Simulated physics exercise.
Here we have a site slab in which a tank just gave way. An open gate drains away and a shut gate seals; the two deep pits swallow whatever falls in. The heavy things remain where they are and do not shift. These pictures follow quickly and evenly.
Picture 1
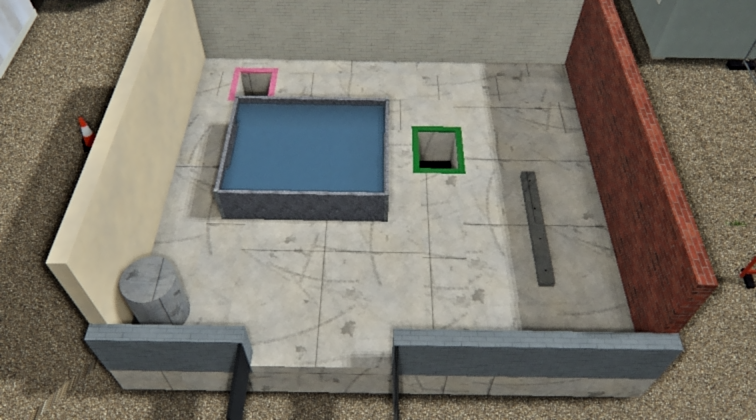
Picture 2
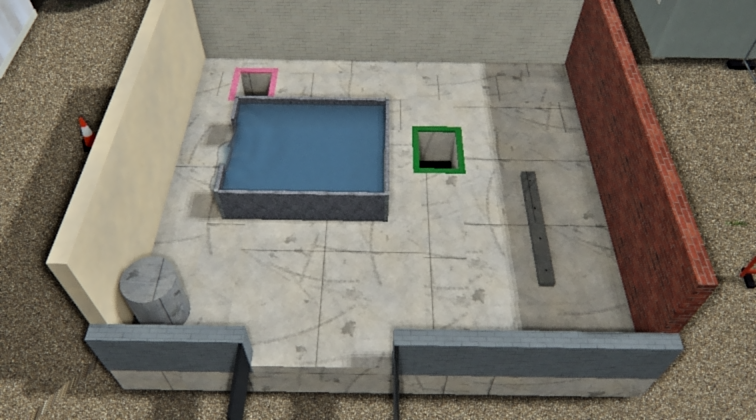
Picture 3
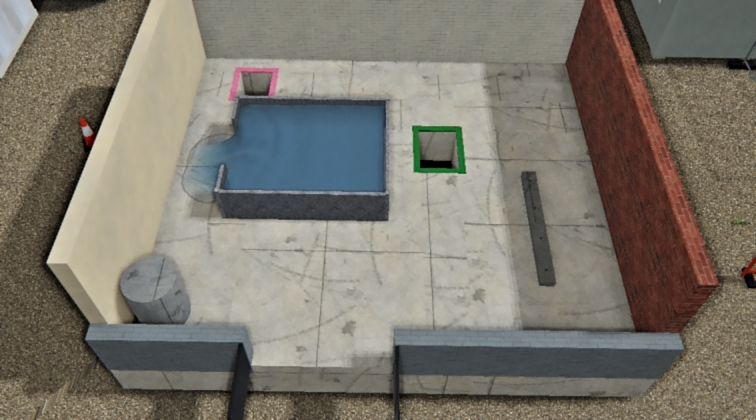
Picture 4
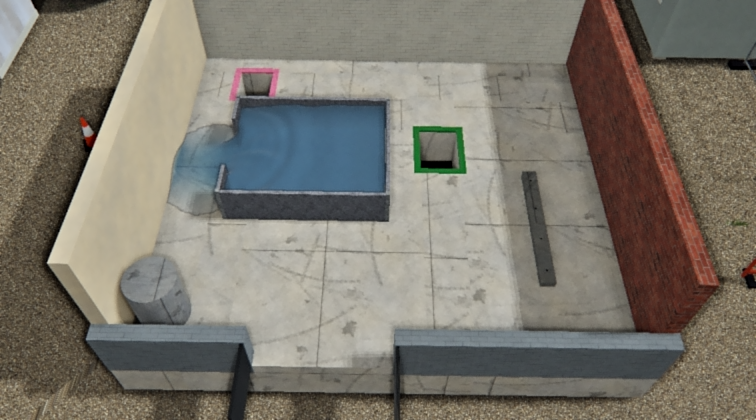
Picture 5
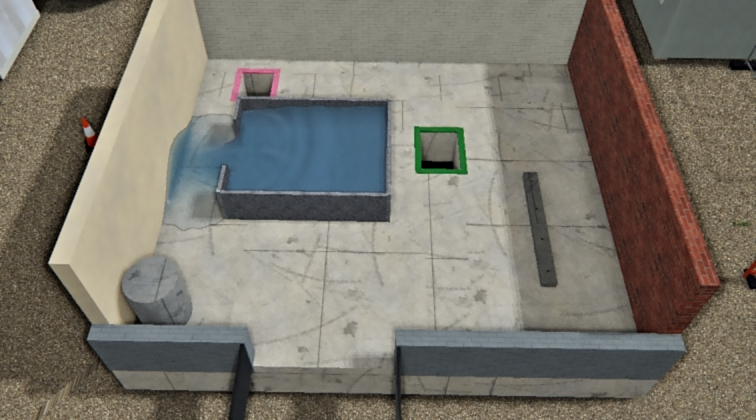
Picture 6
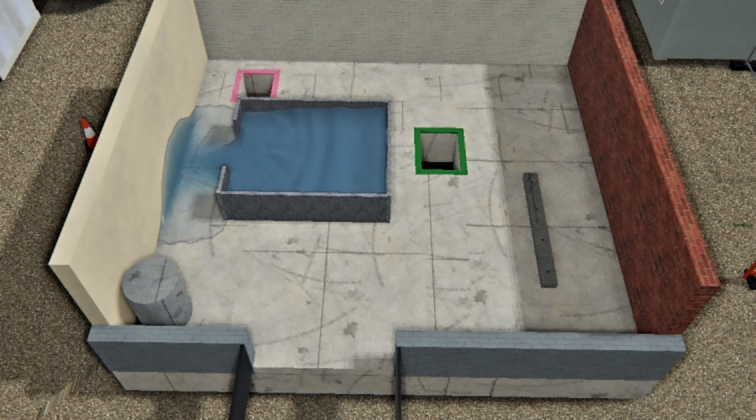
Water stands in a rectangular dark-walled tank on a pale concrete slab, seen from high above, with a cream wall at left, a brick-red wall at right and low blue-grey walls in front. A pink-edged opening lies behind the tank, a green-edged one to its right, and a grey cylinder at front left. The tank's left side breaks open, and water pours out, reaches the cream wall and spreads along it.
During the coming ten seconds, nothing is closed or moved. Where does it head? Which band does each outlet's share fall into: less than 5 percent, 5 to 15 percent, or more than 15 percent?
Shares: The gate, 5 to 15 percent; the green pit, less than 5 percent; the pink pit, more than 15 percent.
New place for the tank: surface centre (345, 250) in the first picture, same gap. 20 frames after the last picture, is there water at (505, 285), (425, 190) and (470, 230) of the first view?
Outcome, in sequence: Unwetted, unwetted, unwetted.
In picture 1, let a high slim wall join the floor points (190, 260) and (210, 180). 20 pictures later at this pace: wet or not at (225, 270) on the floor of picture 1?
Point status: Inundated.
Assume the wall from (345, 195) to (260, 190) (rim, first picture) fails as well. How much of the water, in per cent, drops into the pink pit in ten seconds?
The pink pit gets 2 per cent.
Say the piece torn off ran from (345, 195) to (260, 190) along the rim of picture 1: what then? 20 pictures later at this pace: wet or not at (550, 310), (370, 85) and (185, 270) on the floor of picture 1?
In the order asked: Sodden, out of reach, sodden.
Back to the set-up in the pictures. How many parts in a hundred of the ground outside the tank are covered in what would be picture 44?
About 75 per cent.
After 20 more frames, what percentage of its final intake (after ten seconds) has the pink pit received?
Around 35 %.
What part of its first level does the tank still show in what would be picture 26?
52 per cent or thereabouts.
A moment on, water covers 15 % of the floor; the gate 0 %, the green pit 0 %, the pink pit 0 %.
Next, water covers 25 % of the floor; the gate 0 %, the green pit 0 %, the pink pit 2 %.
Then, water covers 40 % of the floor; the gate 2 %, the green pit 0 %, the pink pit 7 %.
Later, water covers 75 % of the floor; the gate 7 %, the green pit 0 %, the pink pit 15 %.
In the end, water covers 95 % of the floor; the gate 12 %, the green pit 1 %, the pink pit 22 %.
